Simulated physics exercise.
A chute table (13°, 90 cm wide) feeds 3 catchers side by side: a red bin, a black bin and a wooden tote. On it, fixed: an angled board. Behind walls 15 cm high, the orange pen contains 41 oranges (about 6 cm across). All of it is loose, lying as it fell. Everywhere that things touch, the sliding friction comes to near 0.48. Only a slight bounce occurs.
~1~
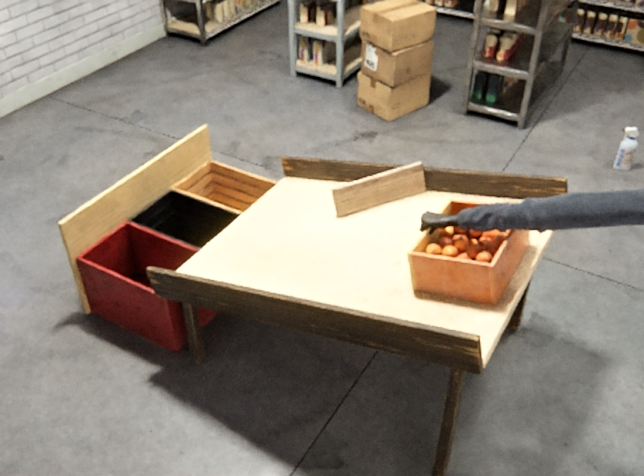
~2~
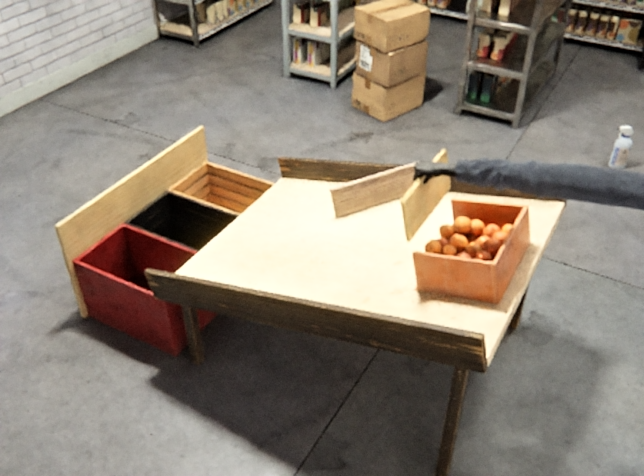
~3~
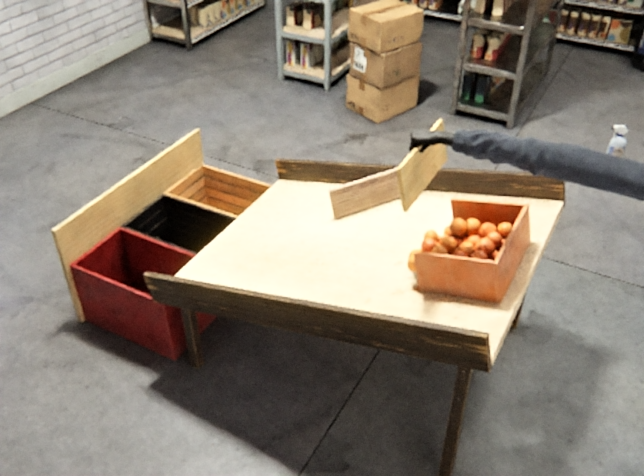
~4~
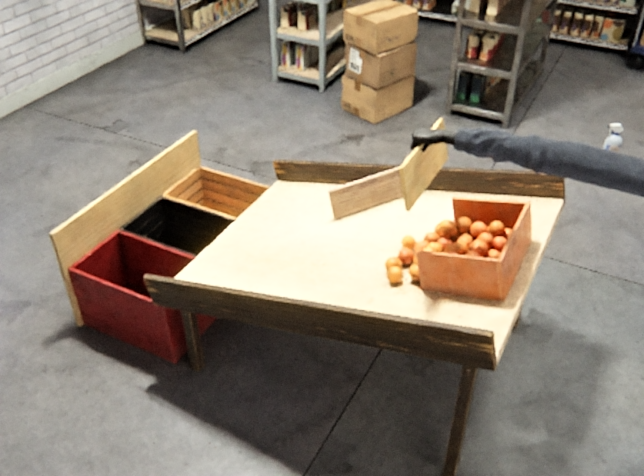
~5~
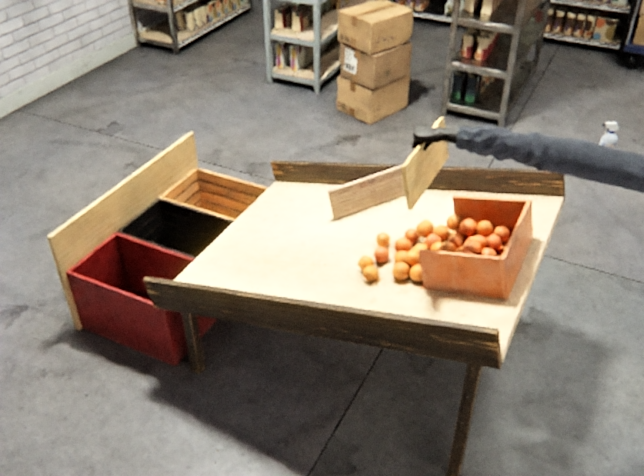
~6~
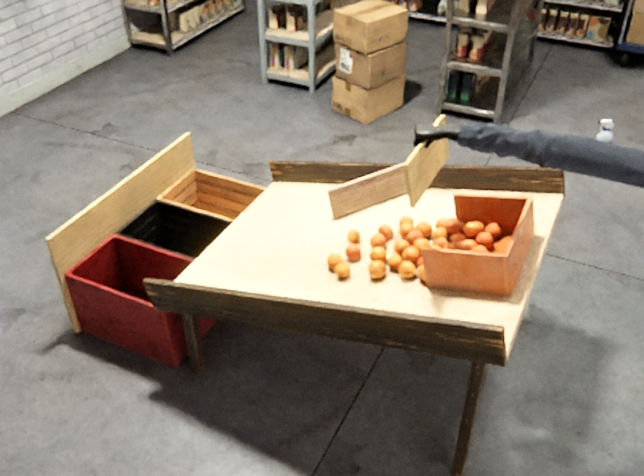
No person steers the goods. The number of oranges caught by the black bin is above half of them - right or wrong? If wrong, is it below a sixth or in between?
Right.
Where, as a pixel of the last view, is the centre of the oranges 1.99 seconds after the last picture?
I'd place it about (162, 275) in the last view.
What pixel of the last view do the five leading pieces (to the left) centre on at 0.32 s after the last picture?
Around pixel (267, 244).
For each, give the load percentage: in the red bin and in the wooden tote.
Approx. 20 % / 0 %.
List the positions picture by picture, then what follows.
In the first frame (each is followed by its nearest rim corner in this view), orange pen, (489, 264); black bin, (212, 254); none out.
The second frame shows orange pen, (492, 263).
The third frame shows orange pen, (494, 262); 3 out, the lowest orange at (431, 237).
The fourth frame shows orange pen, (497, 260); 9 out, the lowest orange at (408, 242).
The fifth frame shows orange pen, (500, 258); 16 out, the lowest orange at (383, 239).
The sixth frame shows orange pen, (504, 255); black bin, (207, 263); 22 out, the lowest orange at (354, 236).
Then, 0.32 s after the last picture, 6 still in the orange pen and 35 on the slope.
Then, 0.72 s after the last picture, 2 in the red bin, 5 in the black bin, 33 on the slope and 1 in the air.
Then, 1.27 s after the last picture, 6 in the red bin, 22 in the black bin, 10 on the slope and 3 in the air.
Outcome (1.99 s after the last picture), 9 in the red bin and 32 in the black bin. Asked share, 32 of 41, 78 per cent.
